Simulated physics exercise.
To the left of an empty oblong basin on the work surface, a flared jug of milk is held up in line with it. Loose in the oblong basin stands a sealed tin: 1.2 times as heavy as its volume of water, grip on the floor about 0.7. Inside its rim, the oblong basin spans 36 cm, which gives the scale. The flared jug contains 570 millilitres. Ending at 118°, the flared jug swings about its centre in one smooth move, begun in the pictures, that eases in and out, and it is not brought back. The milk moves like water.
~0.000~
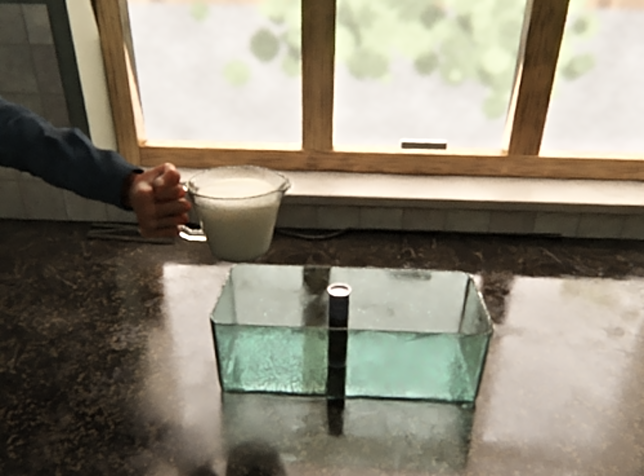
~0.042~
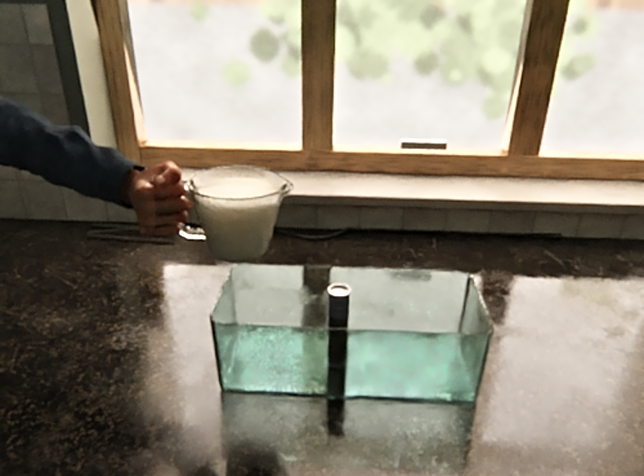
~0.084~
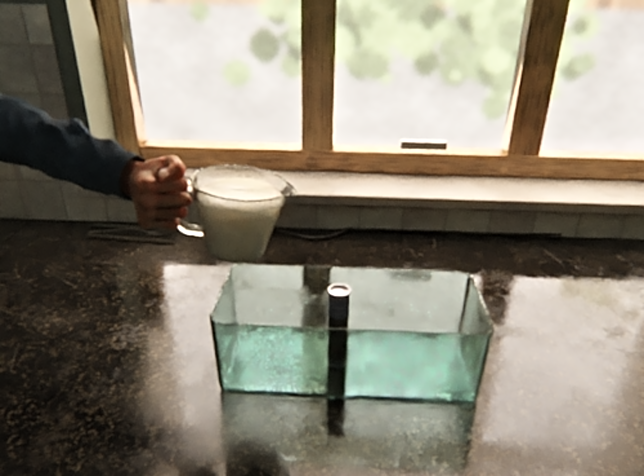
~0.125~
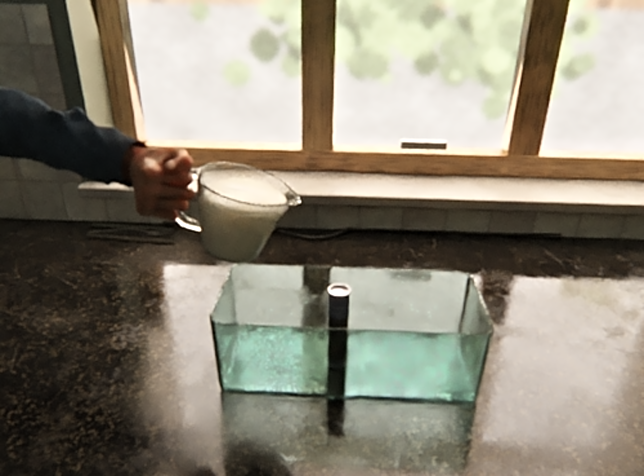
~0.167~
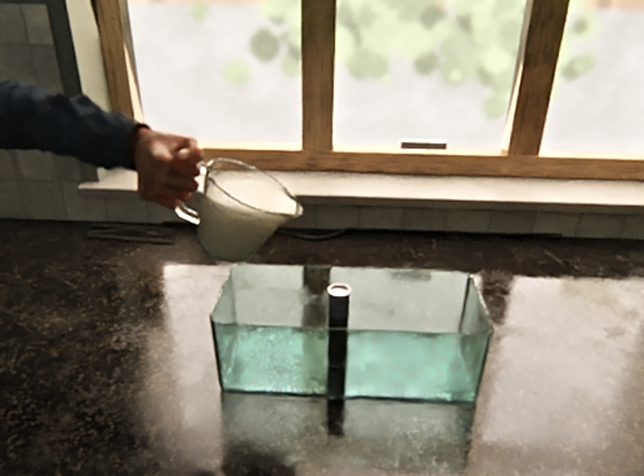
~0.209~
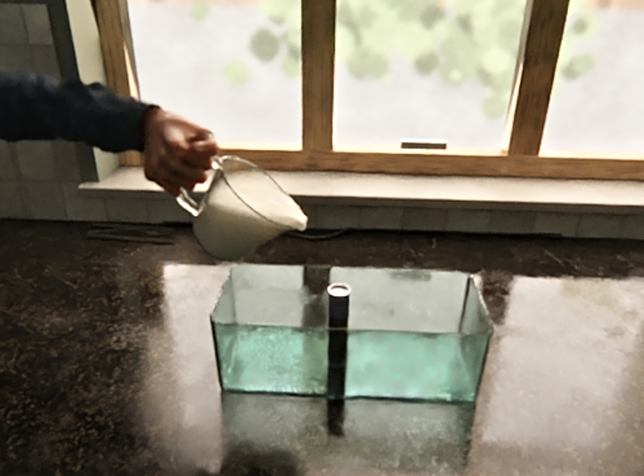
A glass jug of milk, held upright by a hand at the left, hangs above a dark worktop beside an oblong glass basin with a dark cylinder. It leans rightward, barely at first and then more steeply, as the hand rises with the handle and the milk shifts up to the lip.
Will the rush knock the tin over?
Bet it can't stay vertical.
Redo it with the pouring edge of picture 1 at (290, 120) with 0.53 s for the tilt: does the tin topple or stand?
It tumbles.
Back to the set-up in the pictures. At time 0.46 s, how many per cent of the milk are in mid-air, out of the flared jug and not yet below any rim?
Roughly 20 percent.
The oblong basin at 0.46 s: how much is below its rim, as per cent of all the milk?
60 %, more or less.
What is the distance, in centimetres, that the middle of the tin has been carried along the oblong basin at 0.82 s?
Its middle sits about 5 cm from the start.
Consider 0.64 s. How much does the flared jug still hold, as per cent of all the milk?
Around 0 in a hundred is still there.
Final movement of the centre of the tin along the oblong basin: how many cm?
In the end the tin's centre has shifted about 8.5 centimetres.
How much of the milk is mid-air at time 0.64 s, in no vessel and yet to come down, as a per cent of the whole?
Some 3 % is up in the air.
After 0.46 s the tilt is 112° and 21 per cent is still to pour; the tin stands where it began.
After 0.64 s the tilt is 118° and 0 per cent is still to pour; the tin leans 11°.
After 0.82 s the tilt is 118° and 0 per cent is still to pour; the tin leans 39°.
After 1.03 s the tilt is 118° and 0 per cent is still to pour; the tin lies on its side.
In the end the tin lies on its side.
